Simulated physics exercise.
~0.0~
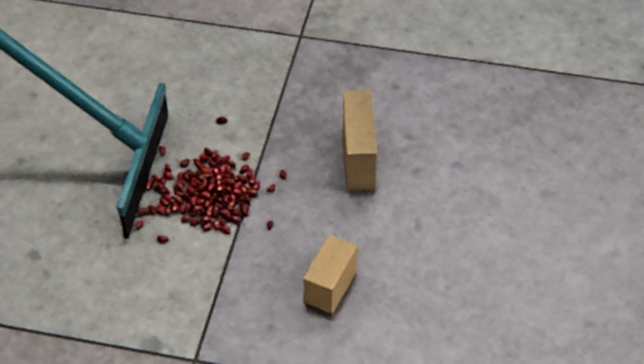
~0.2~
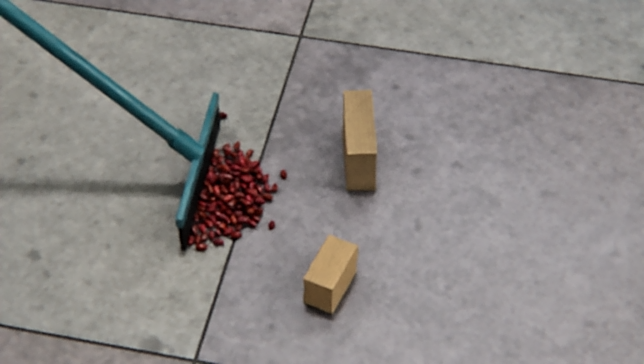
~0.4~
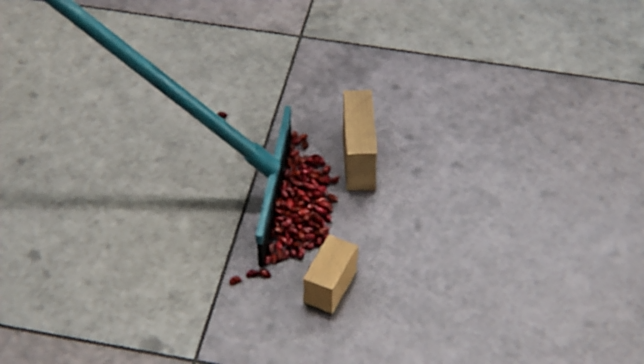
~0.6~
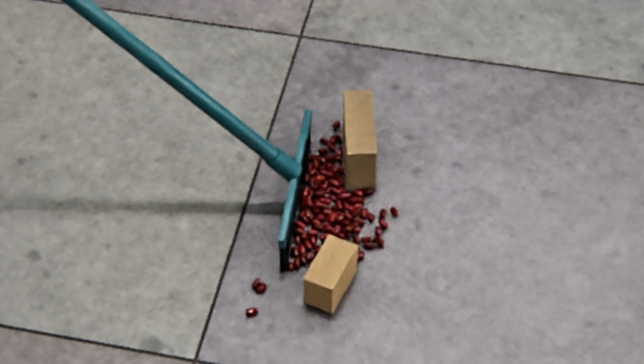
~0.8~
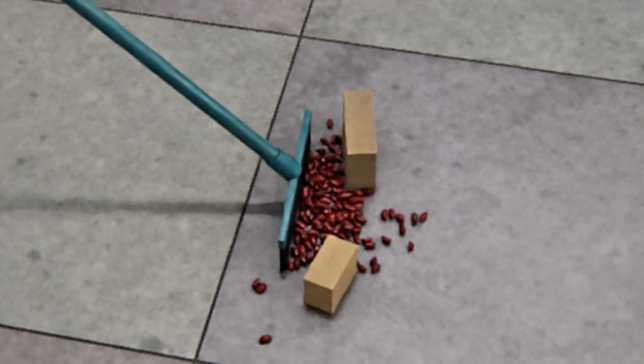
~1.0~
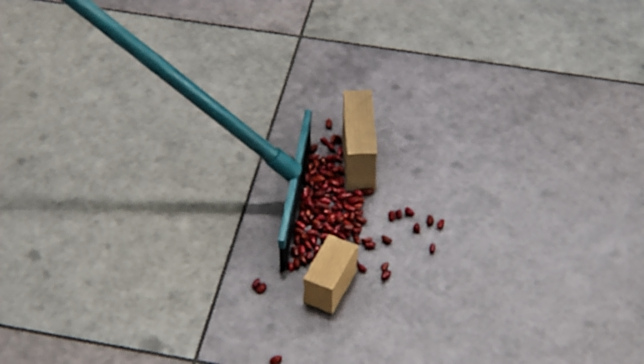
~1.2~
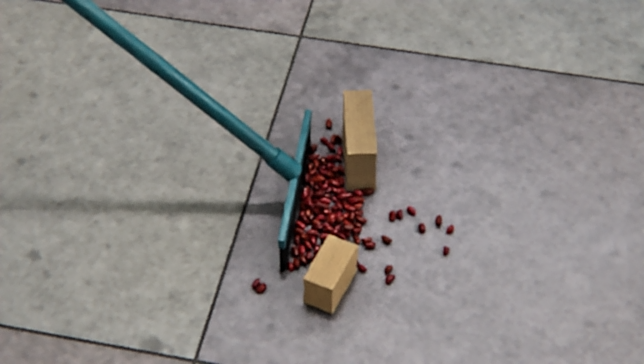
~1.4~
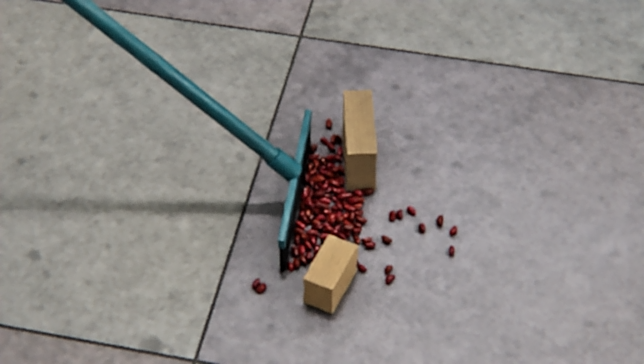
A teal squeegee pushed a pile of dark red beans rightwards across grey tiles towards two wooden blocks, then stopped just short of them; some beans scattered through the gap, while most stayed heaped between the blade and the blocks.
